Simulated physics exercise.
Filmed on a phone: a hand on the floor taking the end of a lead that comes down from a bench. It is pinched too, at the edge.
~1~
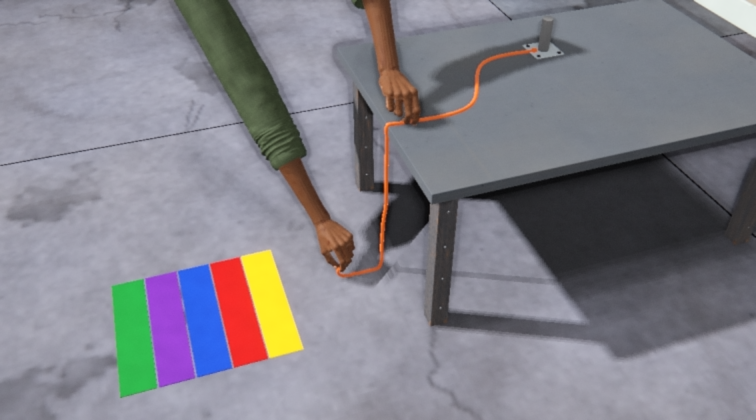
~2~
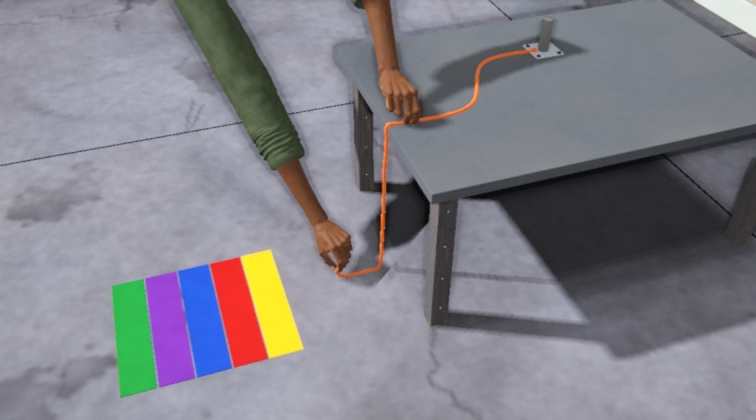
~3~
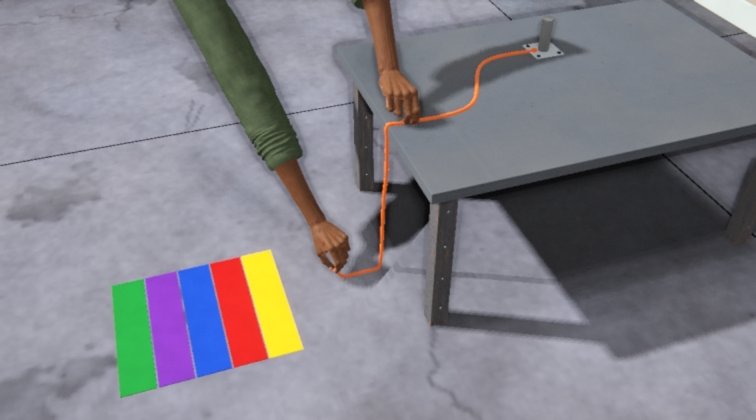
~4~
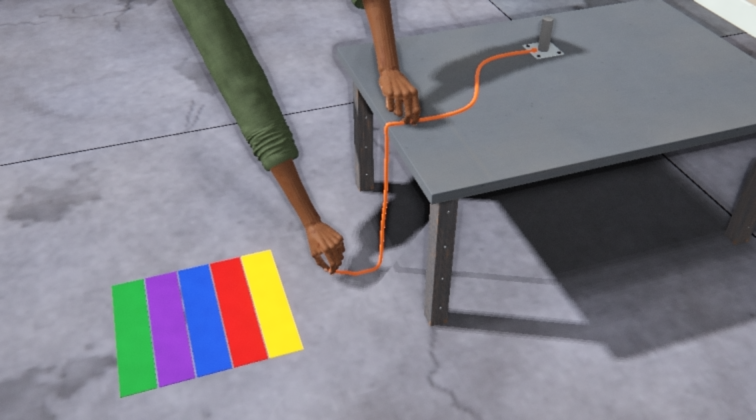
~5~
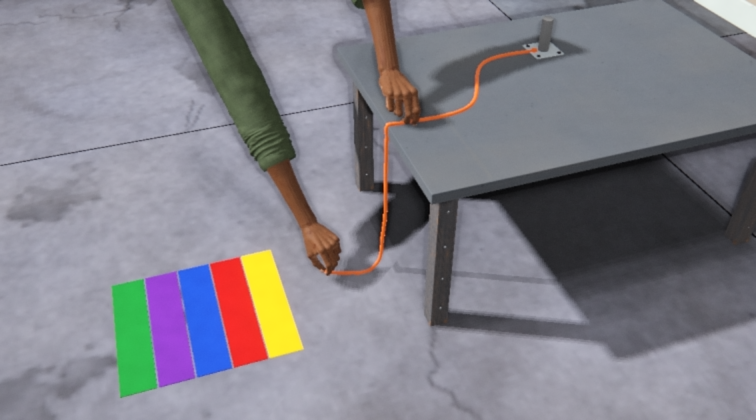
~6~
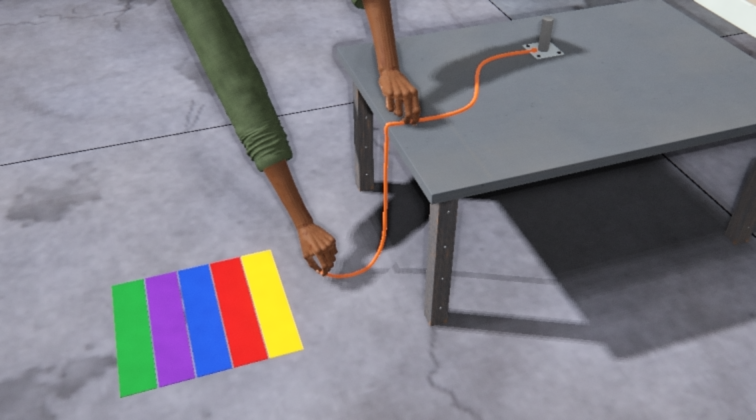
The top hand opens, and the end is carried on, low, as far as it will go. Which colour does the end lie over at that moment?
It lies over blue.
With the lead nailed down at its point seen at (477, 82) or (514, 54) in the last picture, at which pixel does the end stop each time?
In order, the pixels are (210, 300) and (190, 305).
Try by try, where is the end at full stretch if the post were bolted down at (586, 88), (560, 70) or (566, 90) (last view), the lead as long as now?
Pixels, try by try: About (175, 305), (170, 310), (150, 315).
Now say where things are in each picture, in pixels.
The first picture shows end (340, 268); yellow (280, 334); red (246, 342); blue (210, 352); purple (174, 361); green (136, 371).
The second picture shows end (337, 269); lead through (506, 55) (477, 82) (449, 115) (387, 139) (384, 204) (381, 258).
The third picture shows end (335, 269).
The fourth picture shows end (330, 271); lead through (506, 55) (477, 82) (449, 115) (387, 139) (385, 204) (381, 258).
The fifth picture shows end (326, 272).
The sixth picture shows end (322, 272); lead through (506, 55) (477, 82) (449, 115) (387, 139) (385, 204) (376, 259).
Early on, end near (255, 288); over yellow.
Midway, end near (217, 297); over red.
At the end of the slack, end near (195, 303); over blue. The blue one.
